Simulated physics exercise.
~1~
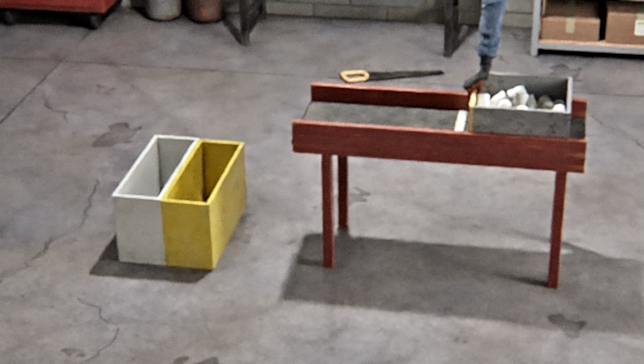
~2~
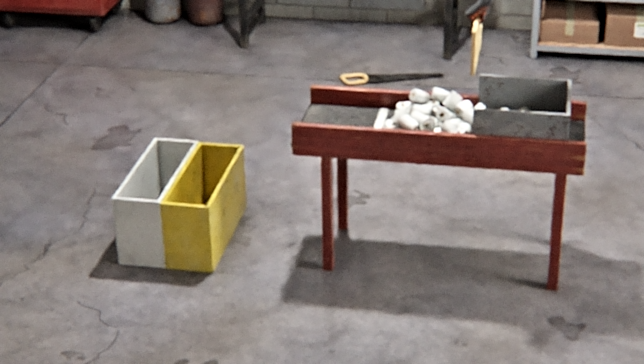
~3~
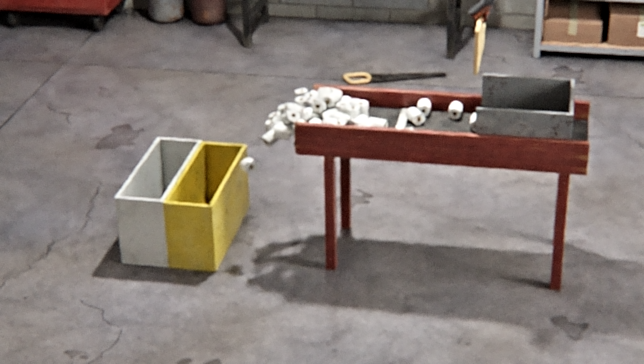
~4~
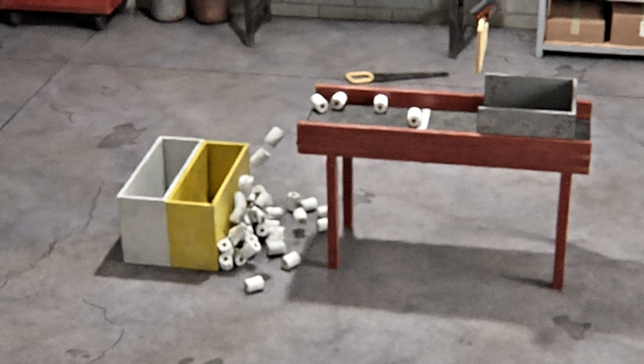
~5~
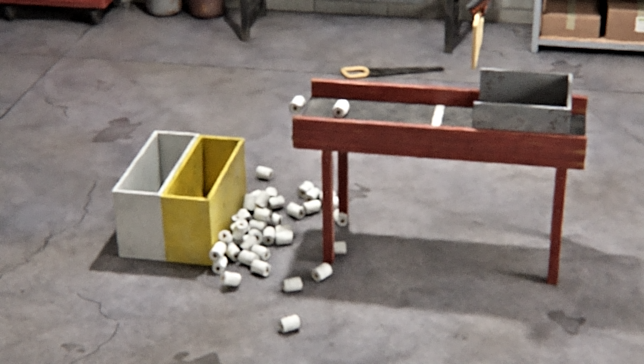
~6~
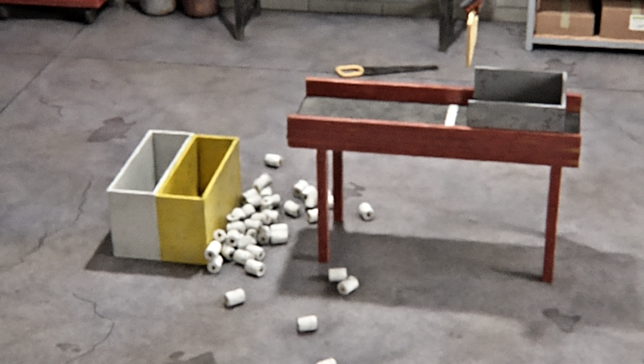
At the start, white paper rolls sit in a grey pen at the right end of a red-sided belt table, with a yellow tub and a white bin standing on the concrete floor to the left. The gate of the pen is raised, and the rolls travel left along the dark belt in a heap. They spill over the left end in a thick cluster, dropping just short of the yellow tub and piling against its near side. A few stragglers follow and fall too, some rolling toward the foreground. Finally the belt is empty, the rolls lie scattered on the floor, and none has landed in the tub.
